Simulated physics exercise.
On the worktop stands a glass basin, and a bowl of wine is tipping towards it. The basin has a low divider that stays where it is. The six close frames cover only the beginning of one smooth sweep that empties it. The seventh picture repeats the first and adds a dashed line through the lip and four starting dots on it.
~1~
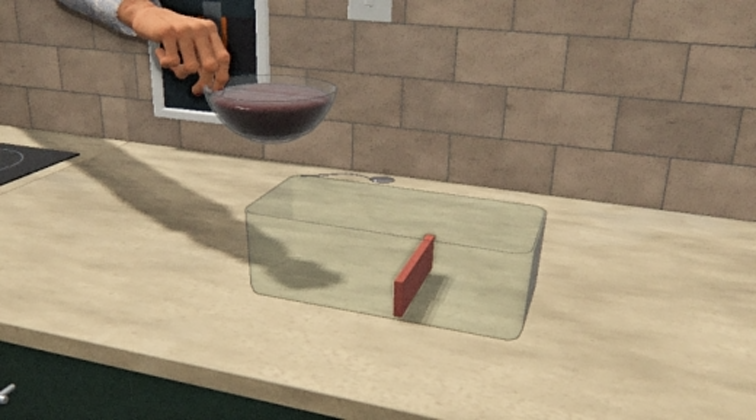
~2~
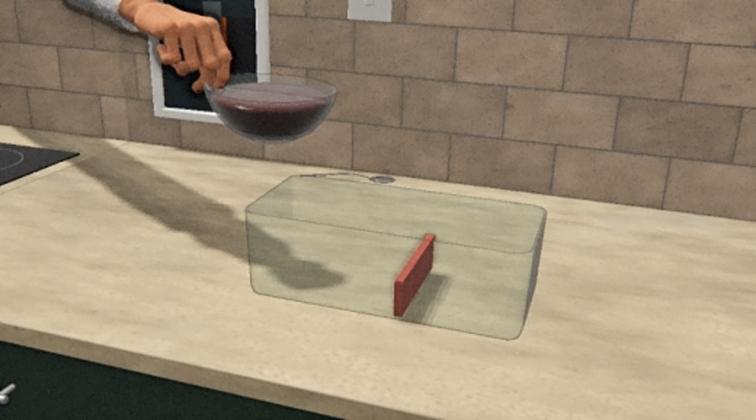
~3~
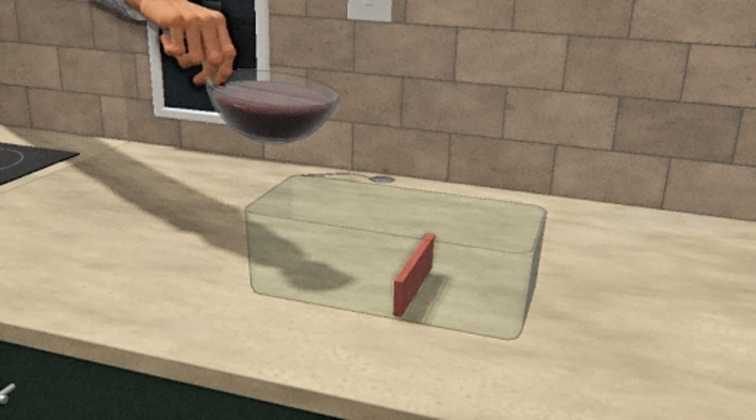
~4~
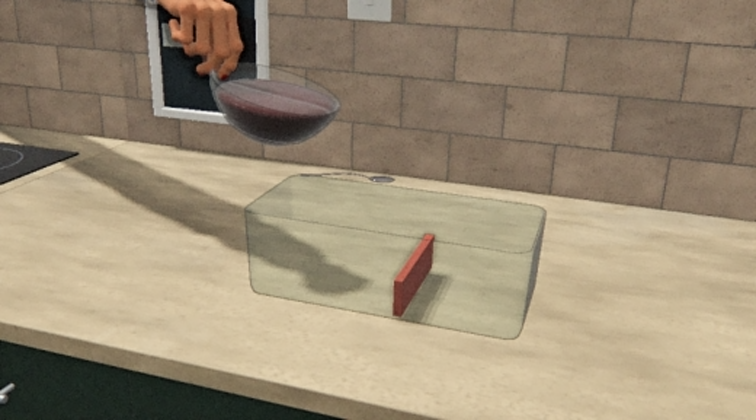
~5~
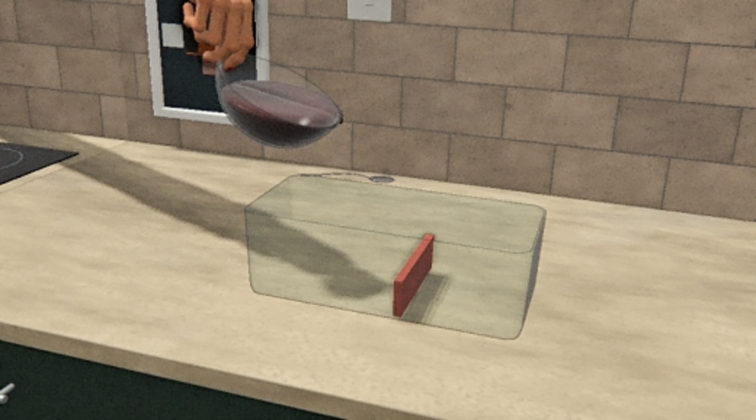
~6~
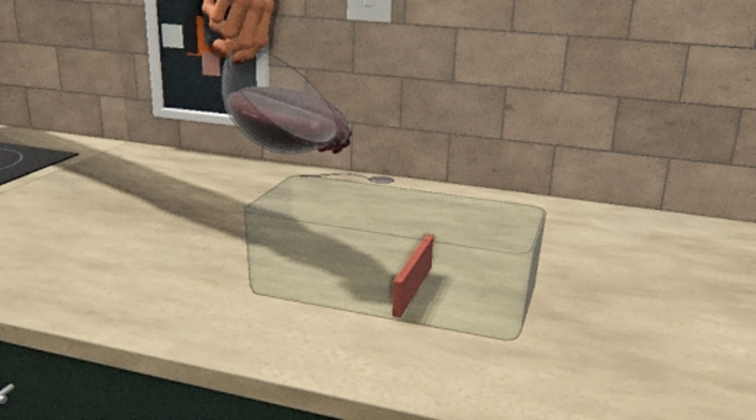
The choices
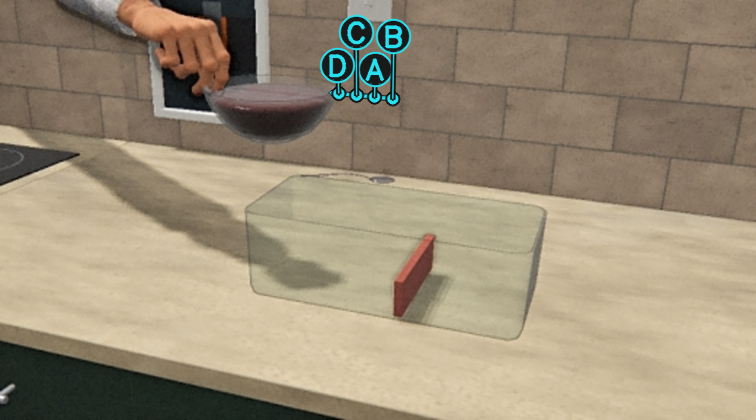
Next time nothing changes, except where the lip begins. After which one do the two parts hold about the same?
Spot B does it best.
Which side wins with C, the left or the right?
The left side.
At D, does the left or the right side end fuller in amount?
The left one.
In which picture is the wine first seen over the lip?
Picture 5.
On the marked copy, A at (374, 97); B at (392, 98); C at (356, 95); D at (338, 93).
For spot A, about 71 % ends left of the wall and 21 % right of it; 7 % is lost outside.
For spot B, about 49 % ends left of the wall and 48 % right of it; 3 % is lost outside.
For spot C, about 87 % ends left of the wall and 6 % right of it; 7 % is lost outside.
For spot D, about 78 % ends left of the wall and 9 % right of it; 13 % is lost outside.
